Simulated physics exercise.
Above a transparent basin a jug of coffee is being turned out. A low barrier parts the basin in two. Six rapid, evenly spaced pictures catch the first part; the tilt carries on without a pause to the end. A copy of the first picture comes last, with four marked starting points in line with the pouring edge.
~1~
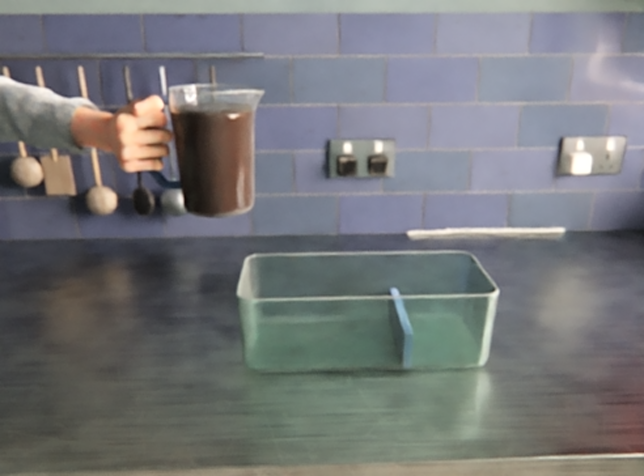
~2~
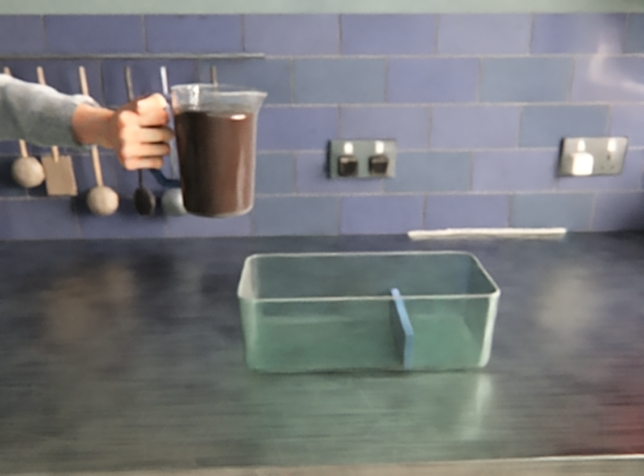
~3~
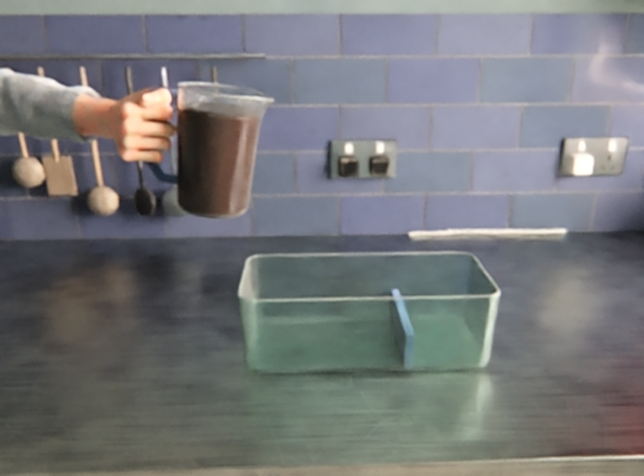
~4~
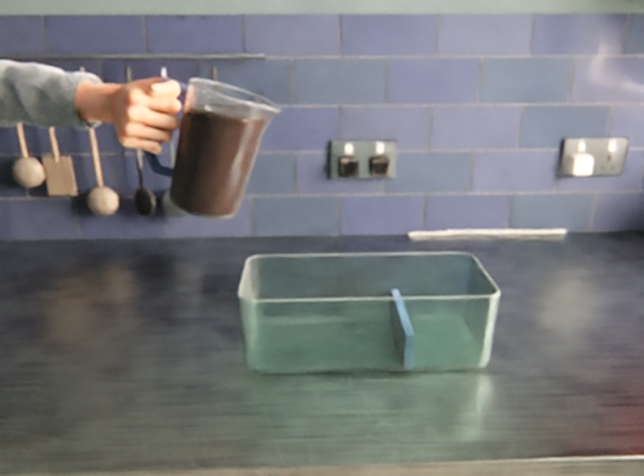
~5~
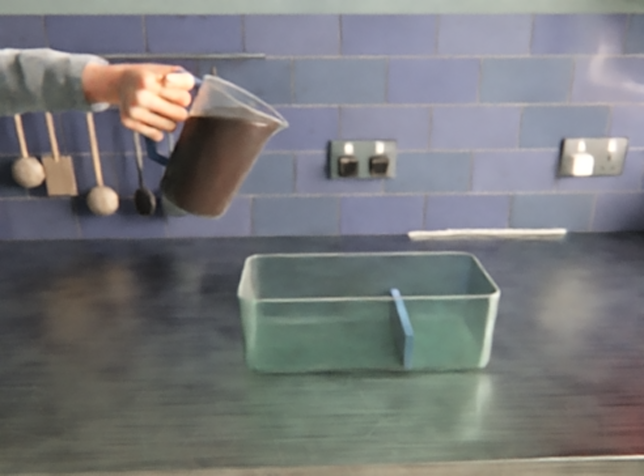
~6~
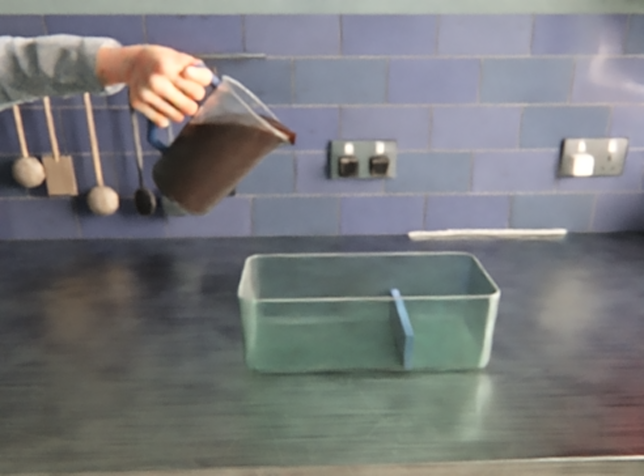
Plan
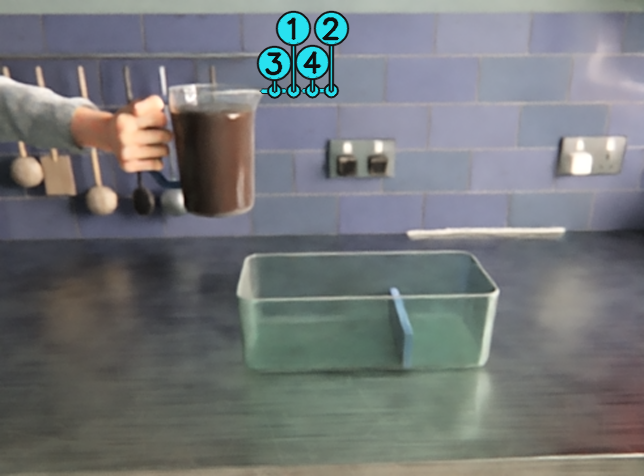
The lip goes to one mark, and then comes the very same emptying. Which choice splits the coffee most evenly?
Best: 2.
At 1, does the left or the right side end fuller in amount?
More ends on the left.
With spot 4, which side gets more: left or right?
The left one.
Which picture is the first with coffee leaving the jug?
Picture 6.
In cyan, 1 at (293, 90); 2 at (331, 90); 3 at (274, 91); 4 at (312, 90).
Choosing 1, about 89 % ends left of the wall and 4 % right of it; 7 % is lost outside.
Choosing 2, about 52 % ends left of the wall and 45 % right of it.
Choosing 3, about 90 % ends left of the wall and 7 % right of it; 4 % is lost outside.
Choosing 4, about 81 % ends left of the wall and 10 % right of it; 9 % is lost outside.
